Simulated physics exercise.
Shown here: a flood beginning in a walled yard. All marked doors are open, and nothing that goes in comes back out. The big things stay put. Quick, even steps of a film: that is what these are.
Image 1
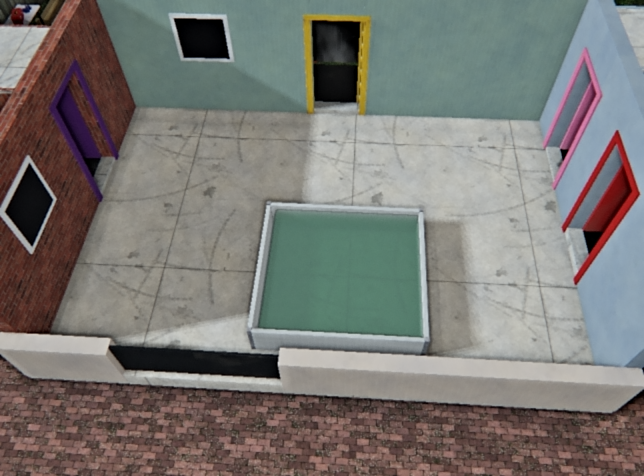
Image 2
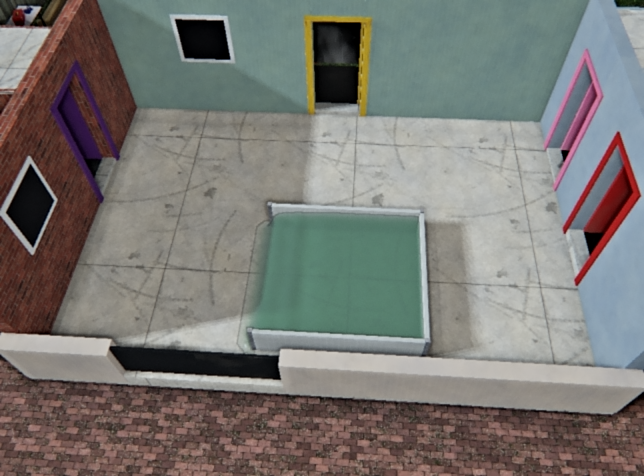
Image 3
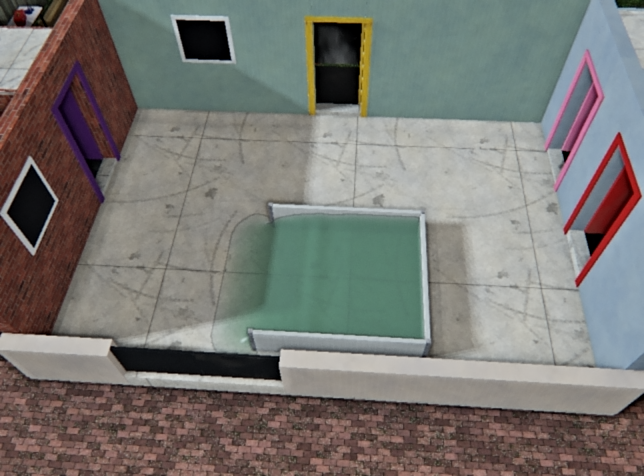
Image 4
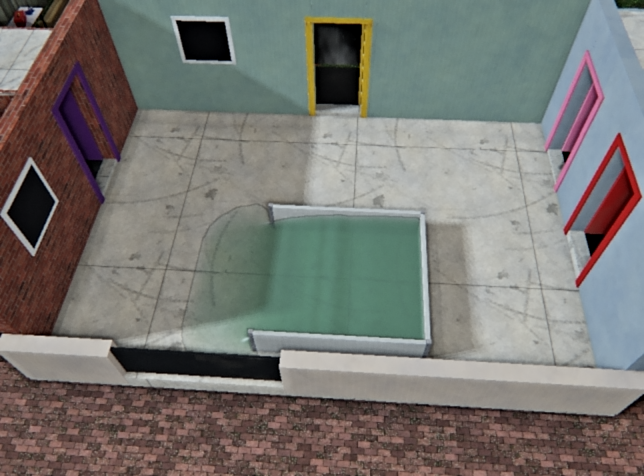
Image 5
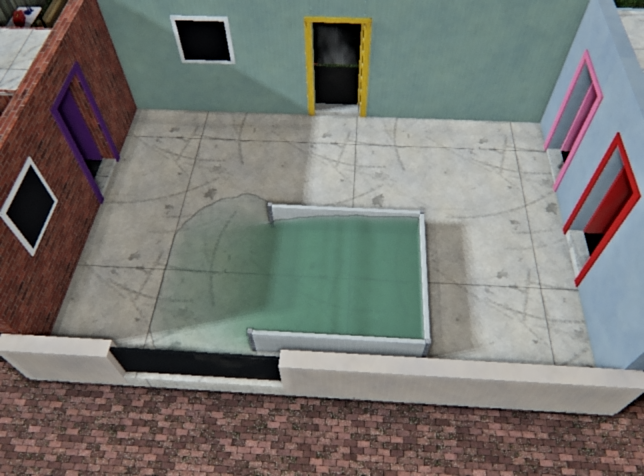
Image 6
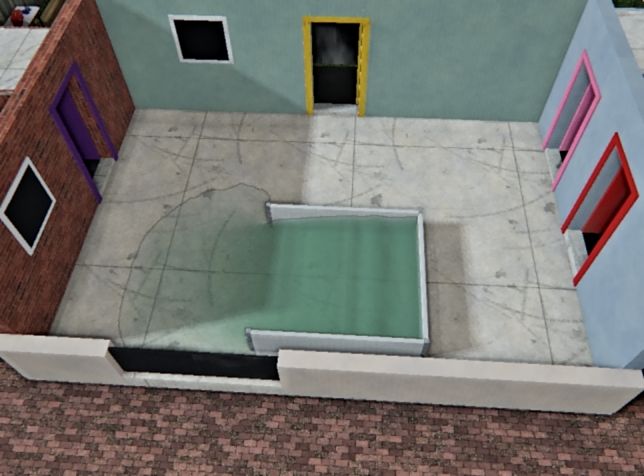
We see a walled yard with a tank of still, greenish water; then the tank's left side is open and water pours out through the gap, spreading leftward across the pale paved floor in a widening, thin, rounded sheet.
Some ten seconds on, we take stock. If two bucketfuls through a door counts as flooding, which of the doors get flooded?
The yellow door does not get flooded; the purple door gets flooded; the pink door gets flooded; the red door does not get flooded.
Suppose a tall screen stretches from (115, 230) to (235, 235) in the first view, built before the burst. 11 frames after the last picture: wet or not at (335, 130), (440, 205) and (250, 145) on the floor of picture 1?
Results in order: Bone-dry / bone-dry / swamped.
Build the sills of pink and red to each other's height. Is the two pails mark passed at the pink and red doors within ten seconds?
My answer: At pink the door misses the threshold, at red the door misses the threshold.
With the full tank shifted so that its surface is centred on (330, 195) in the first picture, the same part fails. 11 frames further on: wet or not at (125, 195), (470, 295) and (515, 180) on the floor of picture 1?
As listed: Reached, untouched, untouched.
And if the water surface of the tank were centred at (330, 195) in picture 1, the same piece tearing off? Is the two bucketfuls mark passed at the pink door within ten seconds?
Pink falls short.
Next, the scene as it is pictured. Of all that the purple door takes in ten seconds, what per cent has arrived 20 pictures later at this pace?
I'd put it at about 45 per cent.
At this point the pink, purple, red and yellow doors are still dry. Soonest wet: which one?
I'd say it's the door marked purple.
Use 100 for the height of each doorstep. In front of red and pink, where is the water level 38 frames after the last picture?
Respectively about 0 and 0 per cent.
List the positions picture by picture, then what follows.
The first frame shows still water in the tank at (341, 269).
In the second frame, water pours out at (265, 278) and has run to a hidden place.
In the third frame, the front is at (255, 219), out from the gap at (266, 279).
In the fourth frame, the front is at (235, 213), out from the gap at (266, 280).
In the fifth frame, the front is at (195, 219), out from the gap at (266, 279).
In the sixth frame, water pours out at (264, 279) and has run to (156, 229).
A moment on, water covers 30 % of the floor; the yellow door not reached, the purple door not reached, the pink door not reached, the red door not reached.
Next, water covers 35 % of the floor; the yellow door not reached, the purple door under two buckets in, the pink door not reached, the red door not reached.
Then, water covers 35 % of the floor; the yellow door not reached, the purple door over two buckets in, the pink door not reached, the red door not reached.
Later, water covers 60 % of the floor; the yellow door wet at the sill, nothing in, the purple door over two buckets in, the pink door not reached, the red door not reached.
In the end, water covers 90 % of the floor; the yellow door wet at the sill, nothing in, the purple door over two buckets in, the pink door over two buckets in, the red door wet at the sill, nothing in.
